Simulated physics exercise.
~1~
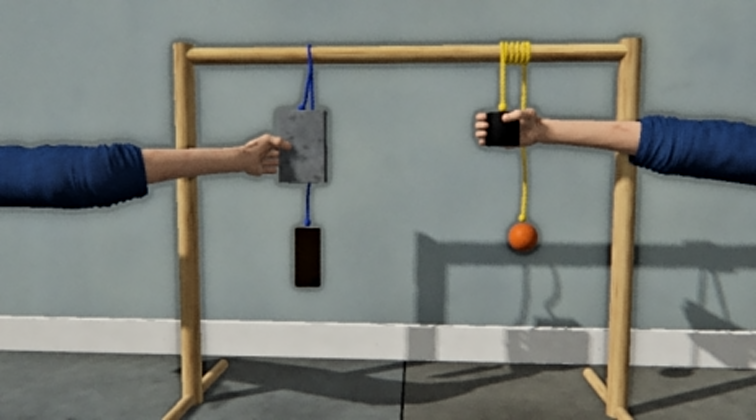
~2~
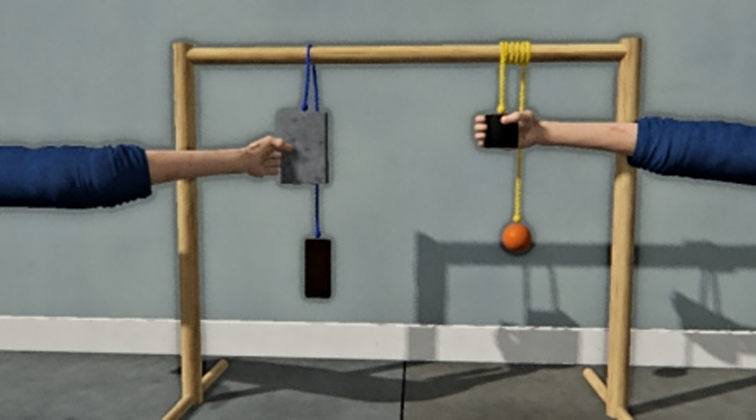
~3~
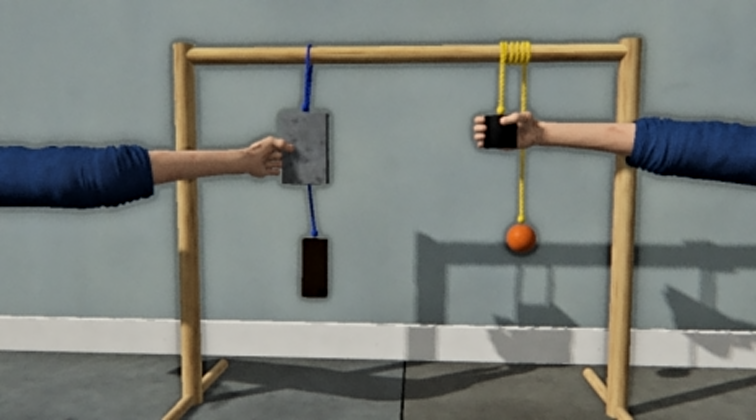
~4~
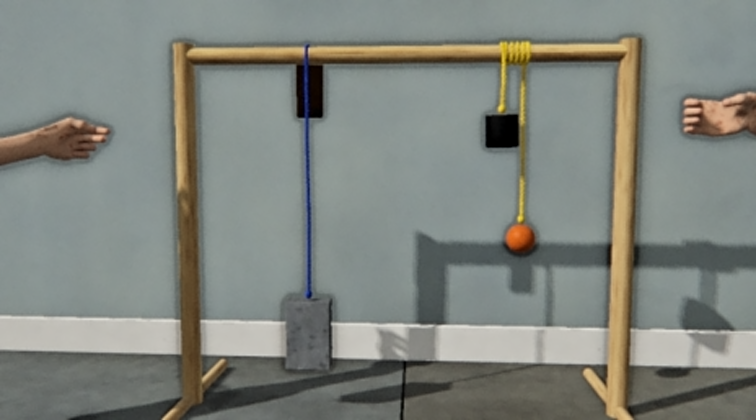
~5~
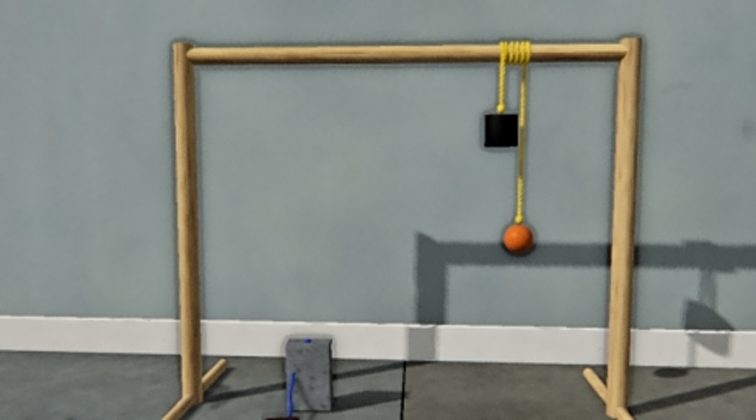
Two hands held a grey block and a small black block hanging from cords on a wooden rail, then let go and drew back; the grey one dropped to the floor, its cord and dark counterpart following, while the black block and orange ball stayed hanging.
